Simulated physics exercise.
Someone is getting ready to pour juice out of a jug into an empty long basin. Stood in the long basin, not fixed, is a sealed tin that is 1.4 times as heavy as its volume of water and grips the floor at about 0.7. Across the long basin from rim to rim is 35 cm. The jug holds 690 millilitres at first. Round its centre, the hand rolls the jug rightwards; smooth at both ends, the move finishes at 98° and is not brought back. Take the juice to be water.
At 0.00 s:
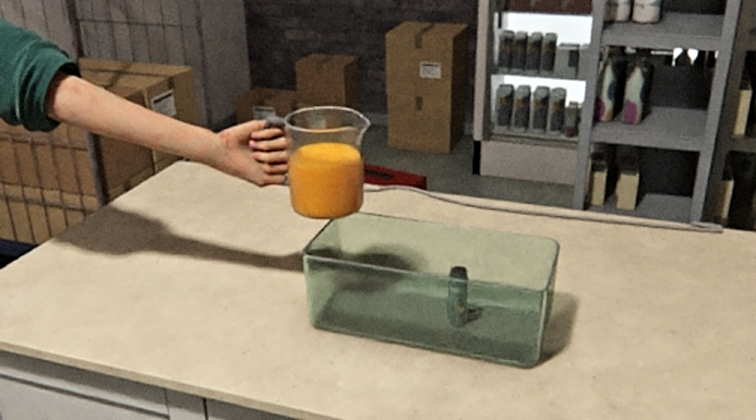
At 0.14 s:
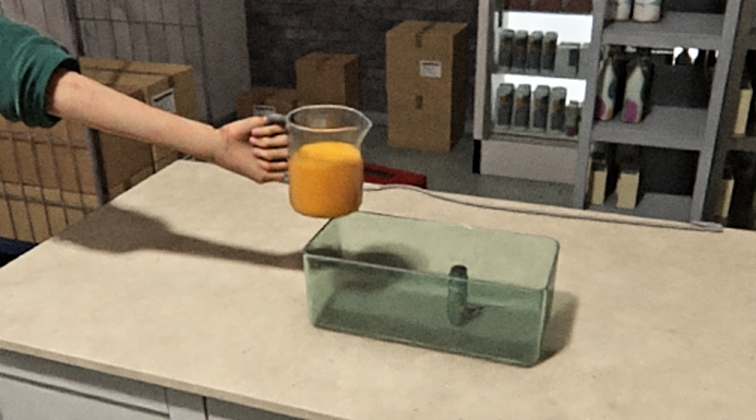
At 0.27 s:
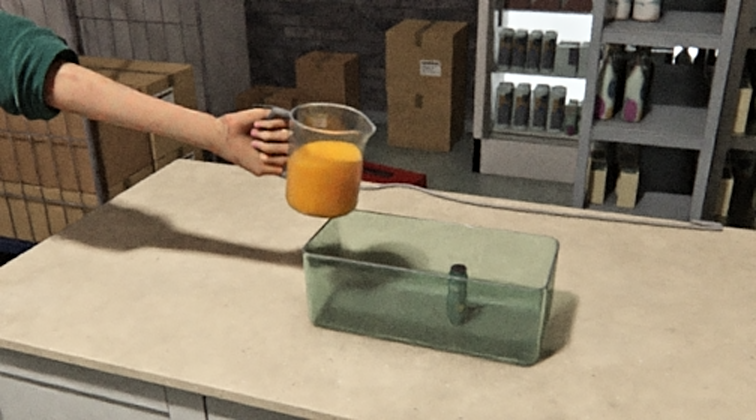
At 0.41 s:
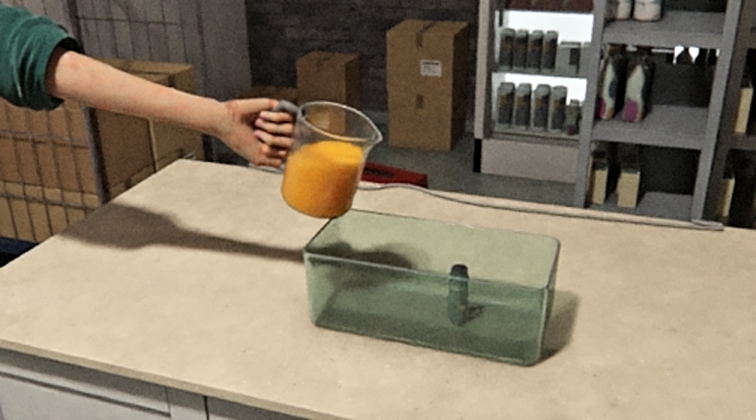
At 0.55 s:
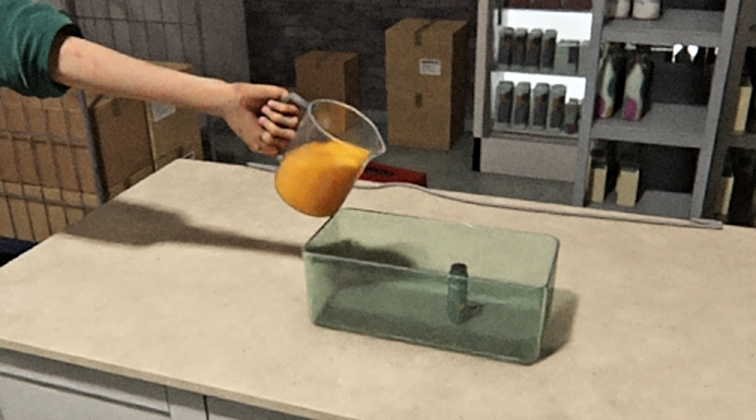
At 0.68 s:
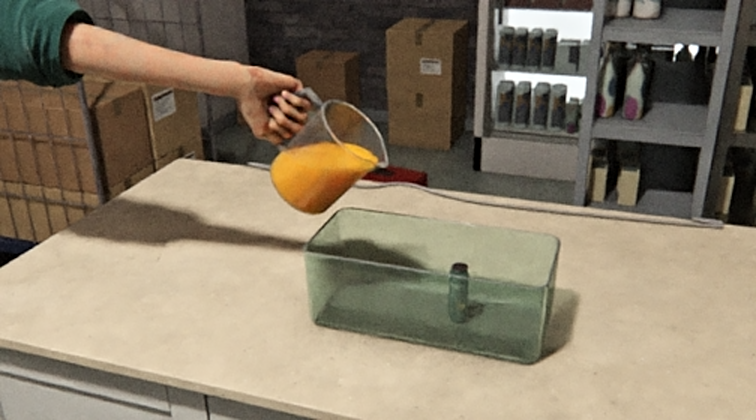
In a storeroom with boxes and shelves, a hand holds a glass jug of orange juice upright above a long, clear green basin with a small dark tin standing inside. Slowly at first, the hand rolls the jug rightwards, and the juice shifts towards the rim as the jug leans steeply.
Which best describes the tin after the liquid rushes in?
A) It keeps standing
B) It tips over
It keeps standing (A).
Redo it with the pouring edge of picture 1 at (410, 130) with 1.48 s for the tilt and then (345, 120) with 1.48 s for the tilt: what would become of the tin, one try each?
Run one: It tumbles. Run two: It does not tip.
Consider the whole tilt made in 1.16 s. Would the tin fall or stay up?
The tin keeps standing.
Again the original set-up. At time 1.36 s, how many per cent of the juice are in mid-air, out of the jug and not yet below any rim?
10 per cent, roughly.
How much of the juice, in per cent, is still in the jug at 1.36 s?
Share remaining: Approx. 30 %.
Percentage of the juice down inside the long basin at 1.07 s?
About 12%.
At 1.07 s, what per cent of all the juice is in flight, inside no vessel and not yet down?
About 14 per cent.
Then, 1.07 s in, the tilt is 81° and 74 per cent is still to pour; the tin stands where it began.
Then, 1.36 s in, the tilt is 96° and 30 per cent is still to pour; the tin stands where it began.
Then, 1.66 s in, the tilt is 98° and 7 per cent is still to pour; the tin stands where it began.
Then, 1.98 s in, the tilt is 98° and 1 per cent is still to pour; the tin stands where it began.
Finally, the tin stands where it began.
